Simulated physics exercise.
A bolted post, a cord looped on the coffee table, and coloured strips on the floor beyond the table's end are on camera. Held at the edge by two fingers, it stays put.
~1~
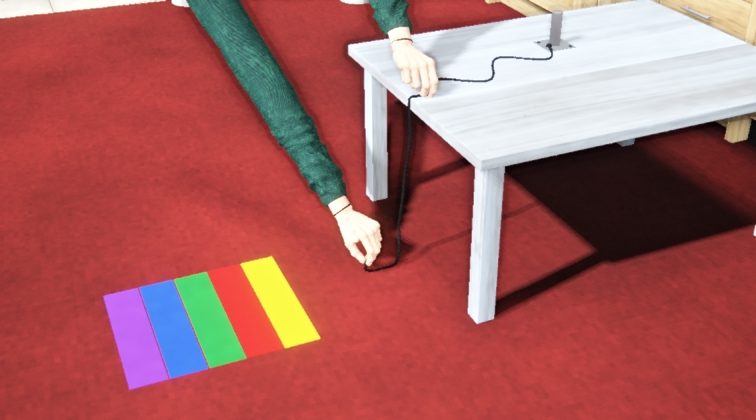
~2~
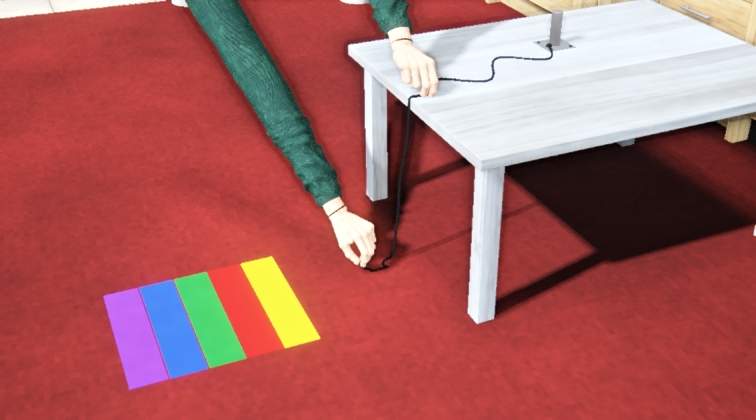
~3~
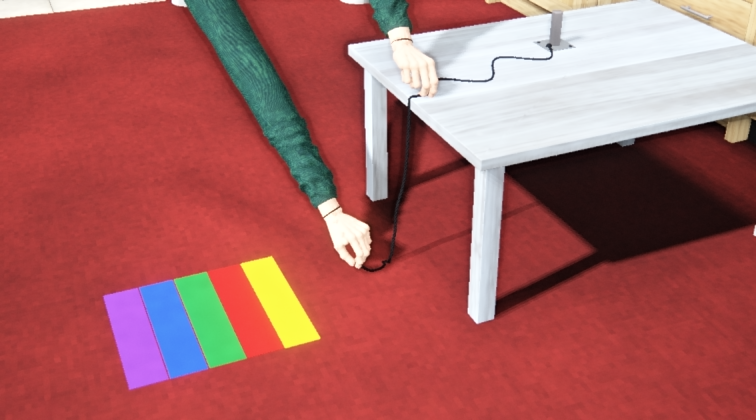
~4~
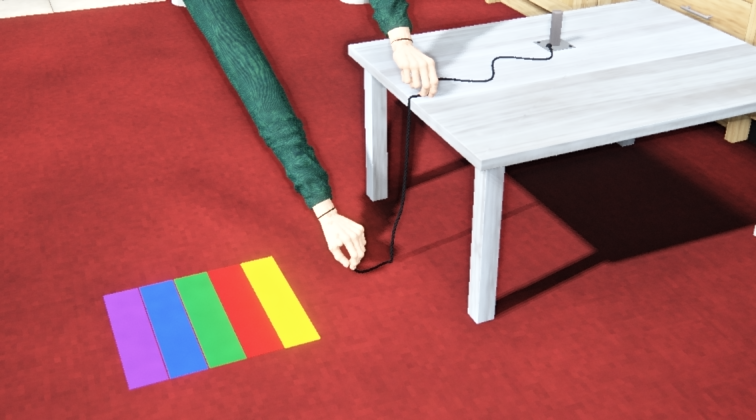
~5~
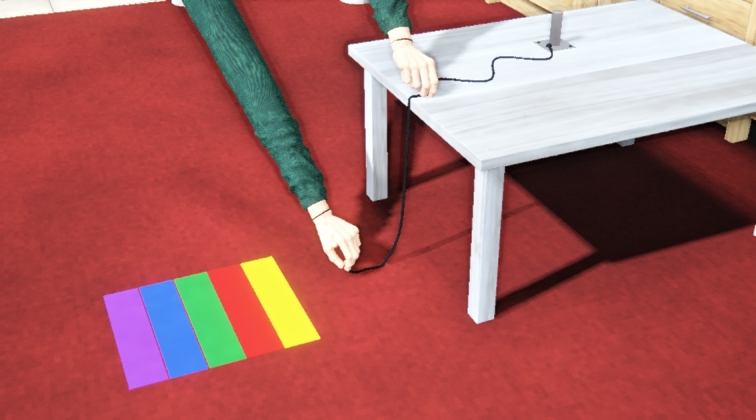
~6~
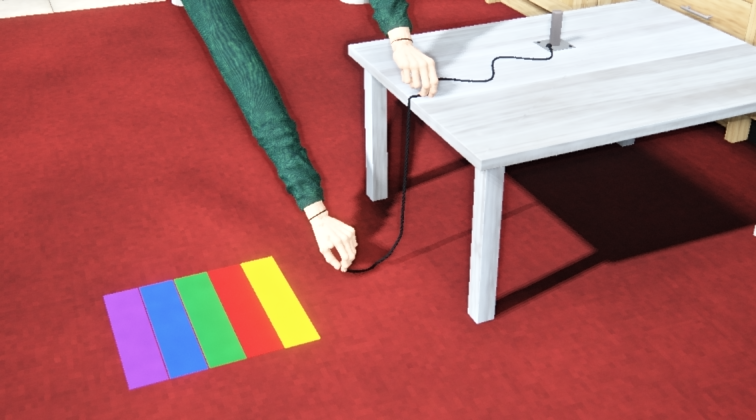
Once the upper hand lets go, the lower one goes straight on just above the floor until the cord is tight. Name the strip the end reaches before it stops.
Blue.
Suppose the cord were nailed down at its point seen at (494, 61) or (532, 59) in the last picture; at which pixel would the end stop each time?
Try by try: (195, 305), (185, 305).
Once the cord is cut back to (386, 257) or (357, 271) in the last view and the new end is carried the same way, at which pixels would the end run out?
The pixels are close to (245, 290) and (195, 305), one per try.
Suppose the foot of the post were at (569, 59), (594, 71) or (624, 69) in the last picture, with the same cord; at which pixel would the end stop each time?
About (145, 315), then (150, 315), then (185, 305).
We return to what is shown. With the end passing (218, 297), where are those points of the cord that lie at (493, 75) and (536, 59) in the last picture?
You'll find them at (444, 76) and (508, 56).
Soon after, end near (218, 297); over green.
After that, end near (183, 306); over blue.
At the stop, end near (160, 311); over blue. The blue one.
